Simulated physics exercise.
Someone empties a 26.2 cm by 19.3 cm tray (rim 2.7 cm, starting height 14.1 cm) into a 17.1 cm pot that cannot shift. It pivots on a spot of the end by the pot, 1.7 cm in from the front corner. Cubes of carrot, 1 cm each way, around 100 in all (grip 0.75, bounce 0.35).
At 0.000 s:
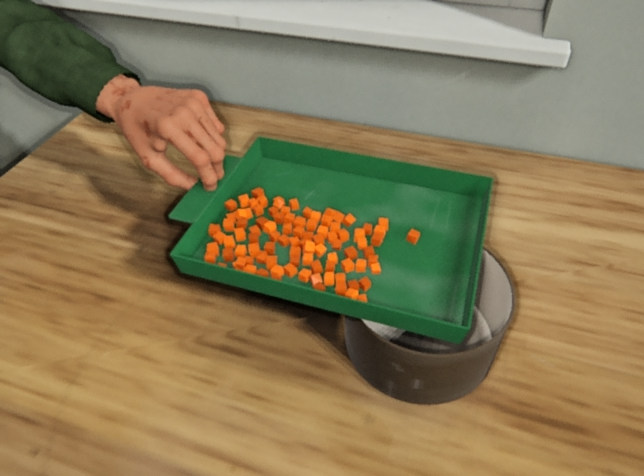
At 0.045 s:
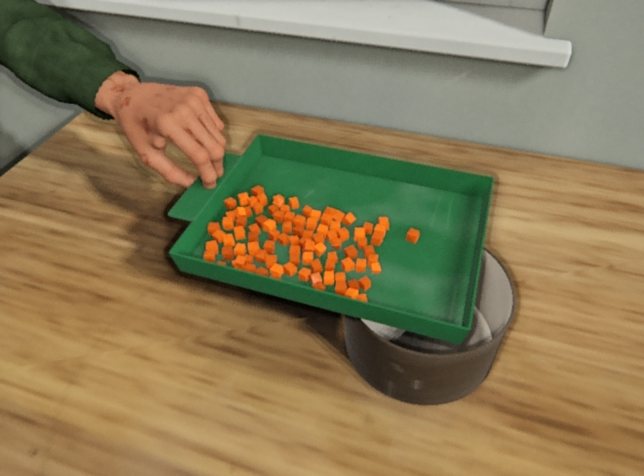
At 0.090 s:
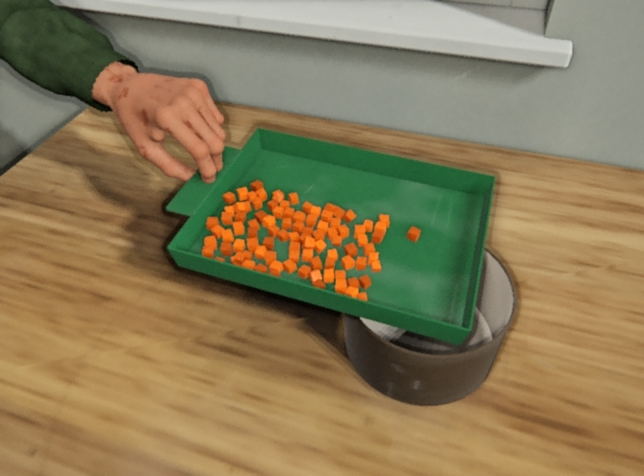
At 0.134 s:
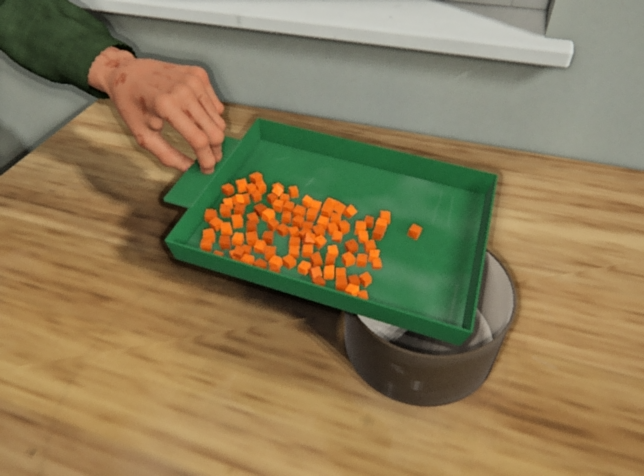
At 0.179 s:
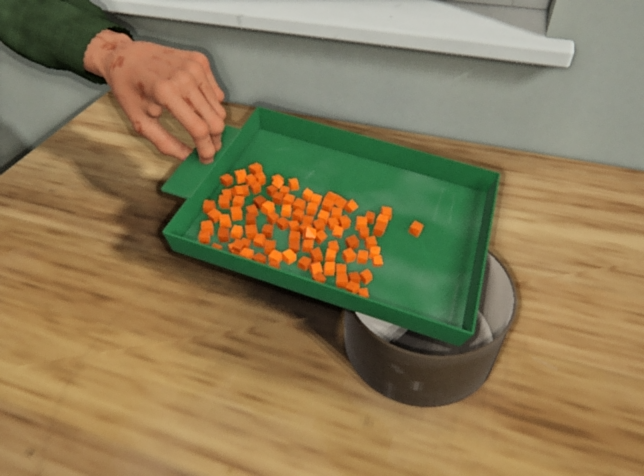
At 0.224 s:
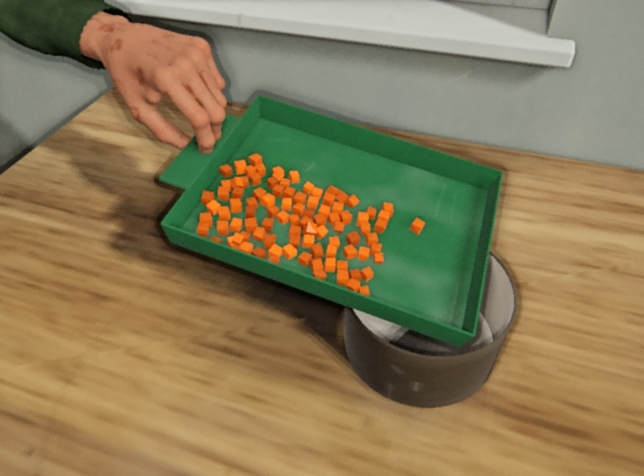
The footage shows a hand in a green sleeve beside a green tray of orange carrot cubes above a dark pot on a wooden surface; the tray's left side rises slightly, tilting toward the pot, while the cubes barely shift.
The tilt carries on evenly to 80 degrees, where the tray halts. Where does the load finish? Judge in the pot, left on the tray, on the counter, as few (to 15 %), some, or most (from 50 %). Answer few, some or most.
In the pot: Few; left on the tray: Most; on the counter: Some.
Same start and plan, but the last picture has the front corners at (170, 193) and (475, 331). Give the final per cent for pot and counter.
Pot 0, counter 60.
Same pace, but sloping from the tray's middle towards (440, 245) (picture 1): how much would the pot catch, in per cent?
Some 5 per cent.
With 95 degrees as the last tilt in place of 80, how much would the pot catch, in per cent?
In that case some 0 per cent.
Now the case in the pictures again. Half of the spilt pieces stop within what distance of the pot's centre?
Some 24 cm.
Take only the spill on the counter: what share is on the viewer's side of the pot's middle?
Some 80 per cent.
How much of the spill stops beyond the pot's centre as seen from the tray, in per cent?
Roughly 100 per cent.
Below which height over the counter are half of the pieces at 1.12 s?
Some 18 cm.
After 0.76 s, tilt 43 degrees; the tray holds 100 %, the pot 0 %.
After 1.12 s, tilt 65 degrees; the tray holds 90 %, the pot 0 %.
Then, at 1.57 s, tilt 80 degrees; the tray holds 70 %, the pot 0 %.
By 2.6 s all is still; pot 0 %, tray 65 %, counter 35 %.
